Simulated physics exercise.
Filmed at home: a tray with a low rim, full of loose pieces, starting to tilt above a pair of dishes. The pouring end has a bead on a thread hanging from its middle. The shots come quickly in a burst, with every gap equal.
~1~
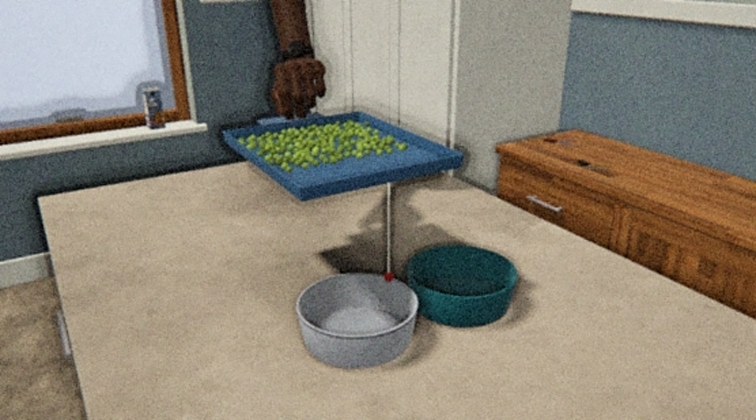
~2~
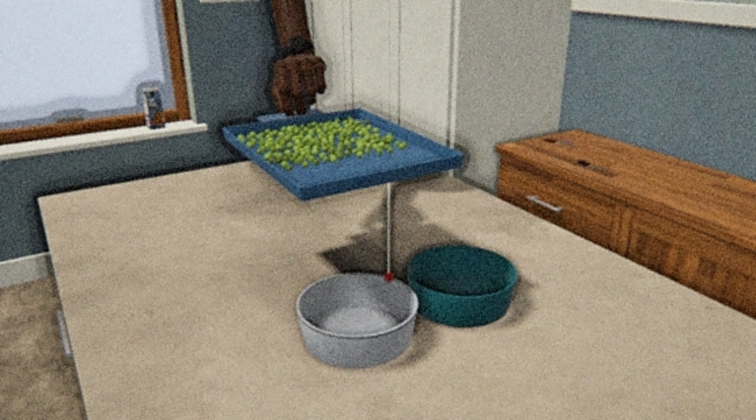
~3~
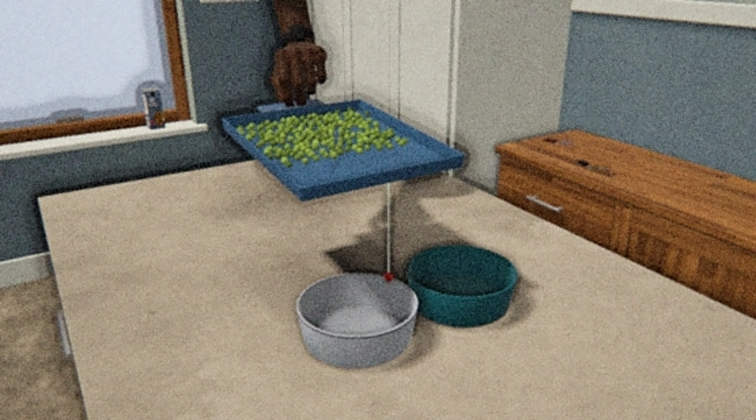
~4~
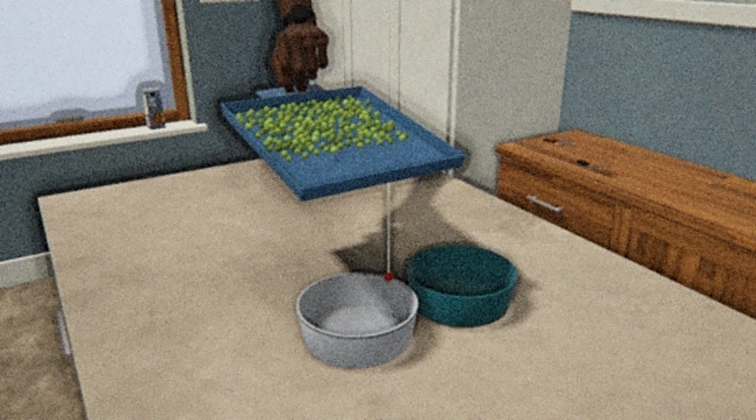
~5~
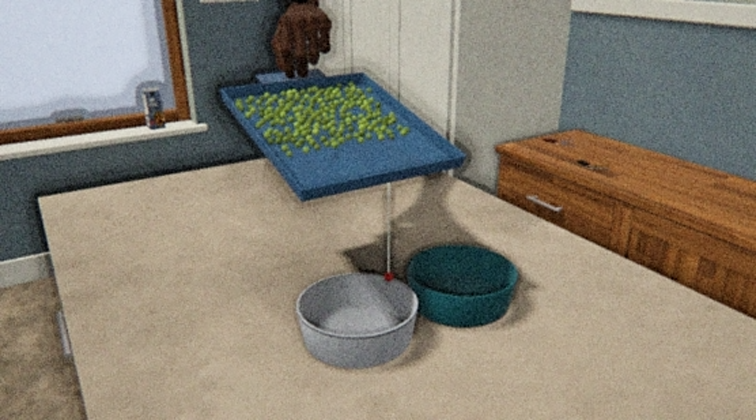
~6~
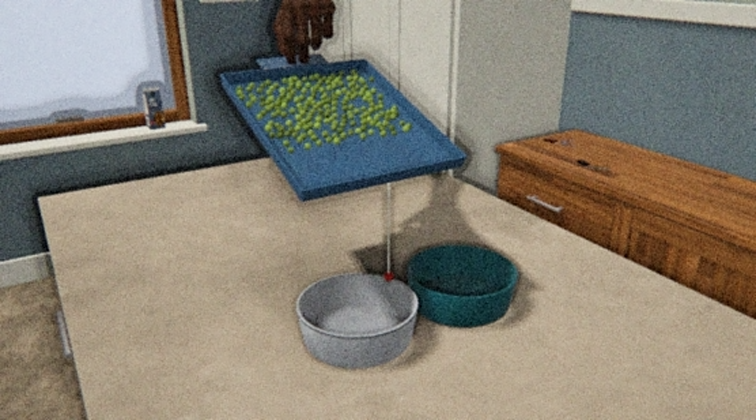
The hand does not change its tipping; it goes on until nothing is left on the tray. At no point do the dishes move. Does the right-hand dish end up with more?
I'd say most of it lands in the left one, honestly.
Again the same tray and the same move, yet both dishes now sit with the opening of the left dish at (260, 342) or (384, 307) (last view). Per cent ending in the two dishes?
First about 60, then 80 per cent.
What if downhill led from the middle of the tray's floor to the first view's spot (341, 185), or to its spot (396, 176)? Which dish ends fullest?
Heading one: The dish placed left; heading two: The dish placed right.
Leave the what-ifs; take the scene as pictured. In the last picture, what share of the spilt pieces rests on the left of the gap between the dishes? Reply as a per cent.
Near 20 in a hundred.
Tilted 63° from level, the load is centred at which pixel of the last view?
I'd put the middle close to (388, 173).
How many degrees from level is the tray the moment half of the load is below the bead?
It is at around 115 degrees by then.
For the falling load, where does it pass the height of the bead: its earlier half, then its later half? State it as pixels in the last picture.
Around (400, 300), followed by around (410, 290).
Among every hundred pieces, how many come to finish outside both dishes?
Close to 40 in a hundred.
Shortly afterwards, tray tipped steeply; the bulk on the tray; only a few in the left dish; only a few outside both; near a quarter in the air.
Next, tray tipped past a quarter turn; near two thirds on the tray; a little in the left dish; only a few in the right dish; near a quarter outside both; a little in the air.
Some moments later, tray tipped past a quarter turn; near half in the left dish; near a quarter in the right dish; near a third outside both.
In the end, tray tipped past a quarter turn; near half in the left dish; near a quarter in the right dish; near a third outside both.
